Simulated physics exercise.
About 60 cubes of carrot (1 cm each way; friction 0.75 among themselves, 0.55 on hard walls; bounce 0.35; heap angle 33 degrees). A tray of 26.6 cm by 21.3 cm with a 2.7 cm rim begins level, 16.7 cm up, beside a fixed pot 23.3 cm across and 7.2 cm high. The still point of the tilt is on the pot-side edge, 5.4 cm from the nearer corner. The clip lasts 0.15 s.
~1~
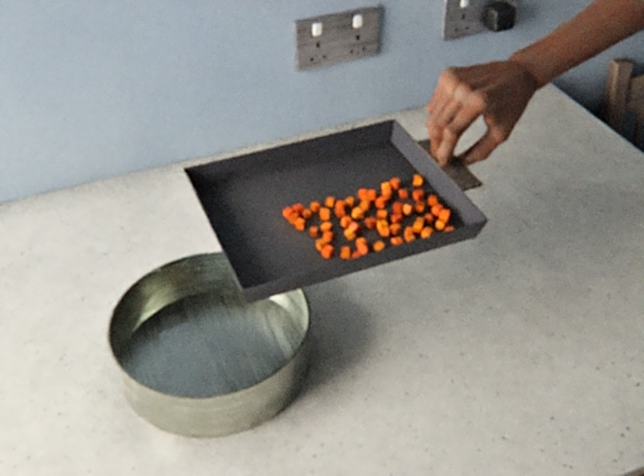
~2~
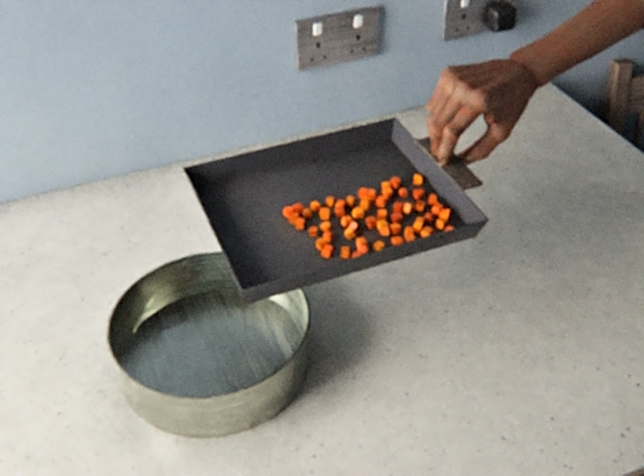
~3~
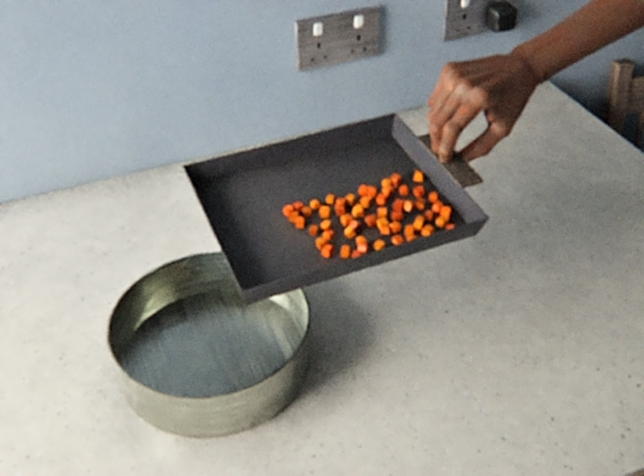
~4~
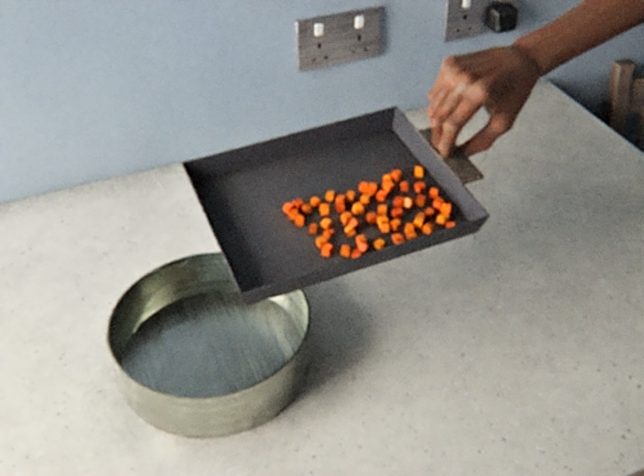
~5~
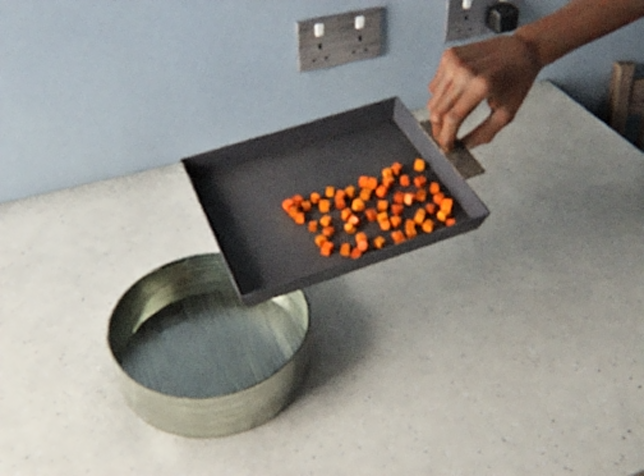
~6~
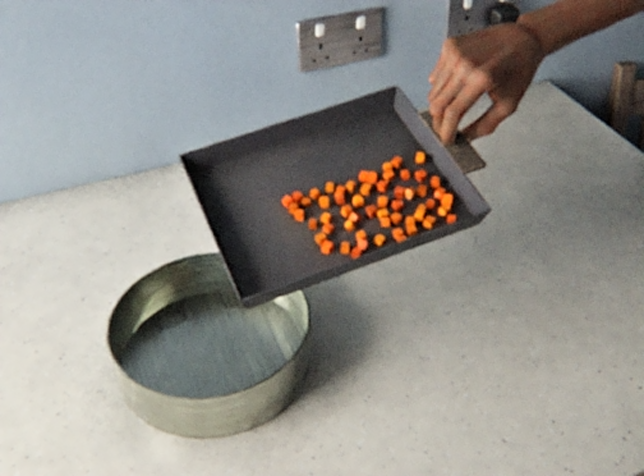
On a pale speckled worktop against a blue wall with sockets, a hand holds a dark shallow tray of small orange carrot cubes, its near left corner above a round metal pot. The hand slowly raises the handle side, tilting the tray slightly toward the pot, while the cubes barely shift.
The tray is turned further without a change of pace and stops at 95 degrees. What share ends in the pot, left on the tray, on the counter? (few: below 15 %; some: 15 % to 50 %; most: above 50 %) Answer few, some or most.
Pot: Most, tray: Few, counter: Some.
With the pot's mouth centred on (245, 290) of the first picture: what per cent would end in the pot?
Some 5 per cent.
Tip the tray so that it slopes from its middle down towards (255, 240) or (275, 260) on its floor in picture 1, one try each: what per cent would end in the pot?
Some 70 and 70 per cent.
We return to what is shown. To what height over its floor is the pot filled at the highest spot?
Roughly 1.0 cm.
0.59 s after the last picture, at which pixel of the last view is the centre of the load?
At about (289, 306).
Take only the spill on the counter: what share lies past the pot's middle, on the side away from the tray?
Roughly 80 per cent.
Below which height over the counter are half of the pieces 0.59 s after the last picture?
Roughly 16 cm.
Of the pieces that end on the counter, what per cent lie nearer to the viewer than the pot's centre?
About 100 per cent.
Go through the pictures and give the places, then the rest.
The first frame shows tray tilt 0 degrees, front corners at (247, 283) and (479, 218); middle of the pieces at (372, 223); pot at (210, 317).
The second frame shows tray tilt 0 degrees, front corners at (246, 284) and (479, 217); middle of the pieces at (371, 222).
The third frame shows tray tilt 2 degrees, front corners at (246, 285) and (479, 216); middle of the pieces at (372, 221).
The fourth frame shows tray tilt 4 degrees, front corners at (246, 287) and (480, 213), lowest corner left front; middle of the pieces at (372, 218).
The fifth frame shows tray tilt 7 degrees, front corners at (245, 290) and (481, 210), lowest corner left front; middle of the pieces at (372, 215).
The sixth frame shows tray tilt 11 degrees, front corners at (245, 293) and (481, 207), lowest corner left front; middle of the pieces at (372, 211); pot at (209, 318).
Then, 0.35 s after the last picture, tilt 51 degrees; the tray holds 100 %, the pot 0 %.
Then, 0.59 s after the last picture, tilt 80 degrees; the tray holds 85 %, the pot 0 %.
Then, 0.93 s after the last picture, tilt 95 degrees; the tray holds 5 %, the pot 55 %.
In the end, pot 60 %, tray 0 %, counter 40 %.
